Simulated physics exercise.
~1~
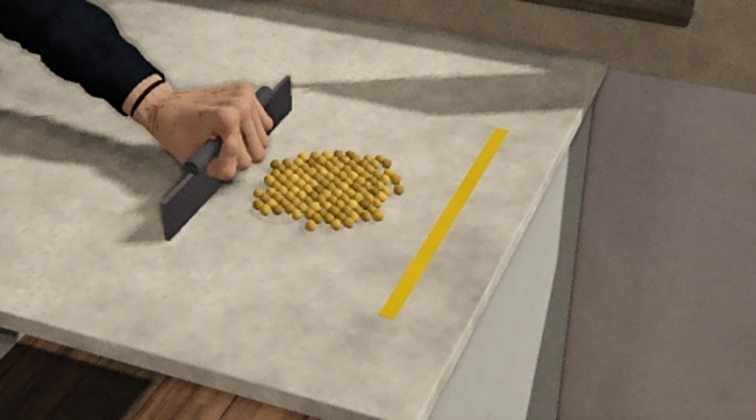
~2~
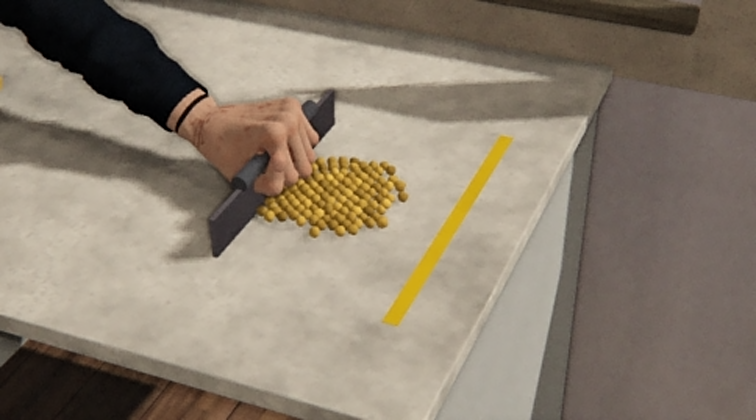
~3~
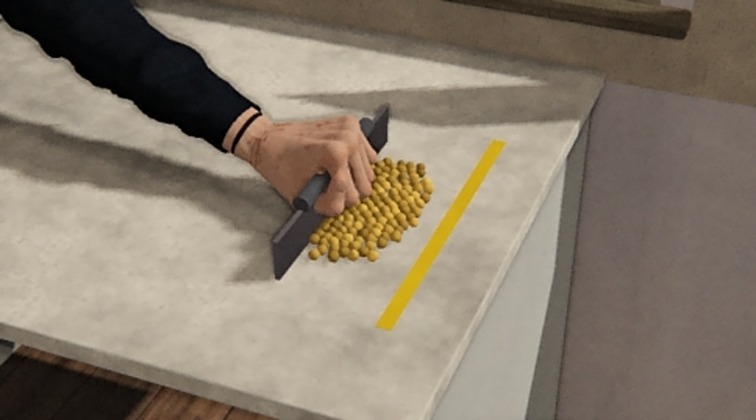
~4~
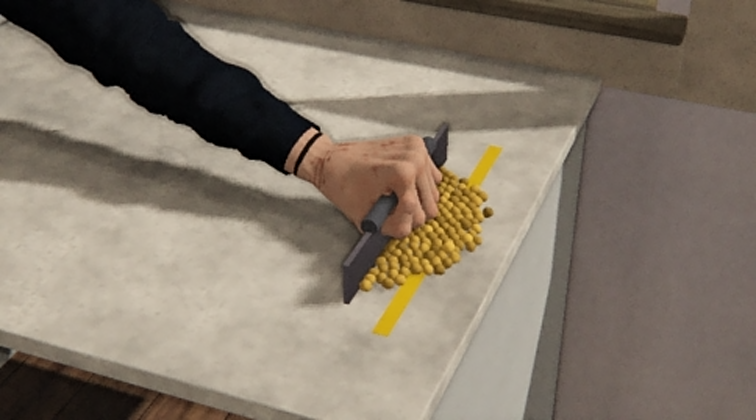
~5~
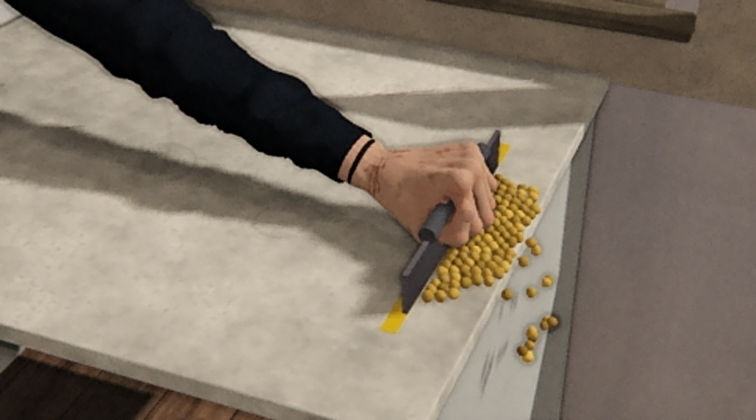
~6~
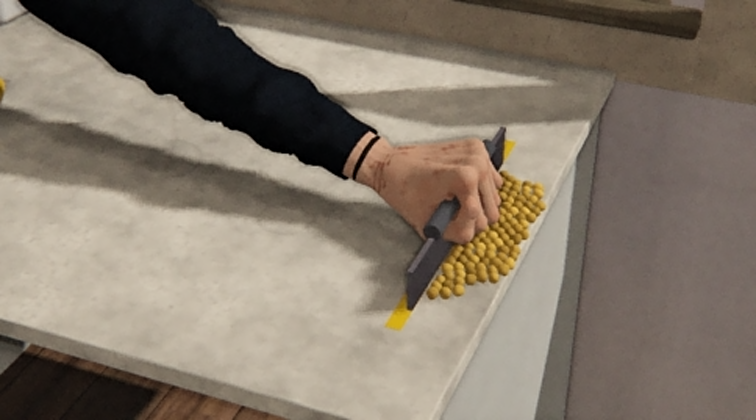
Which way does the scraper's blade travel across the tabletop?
The blade travels to the right, pushed by the hand toward the yellow tape near the table's edge.
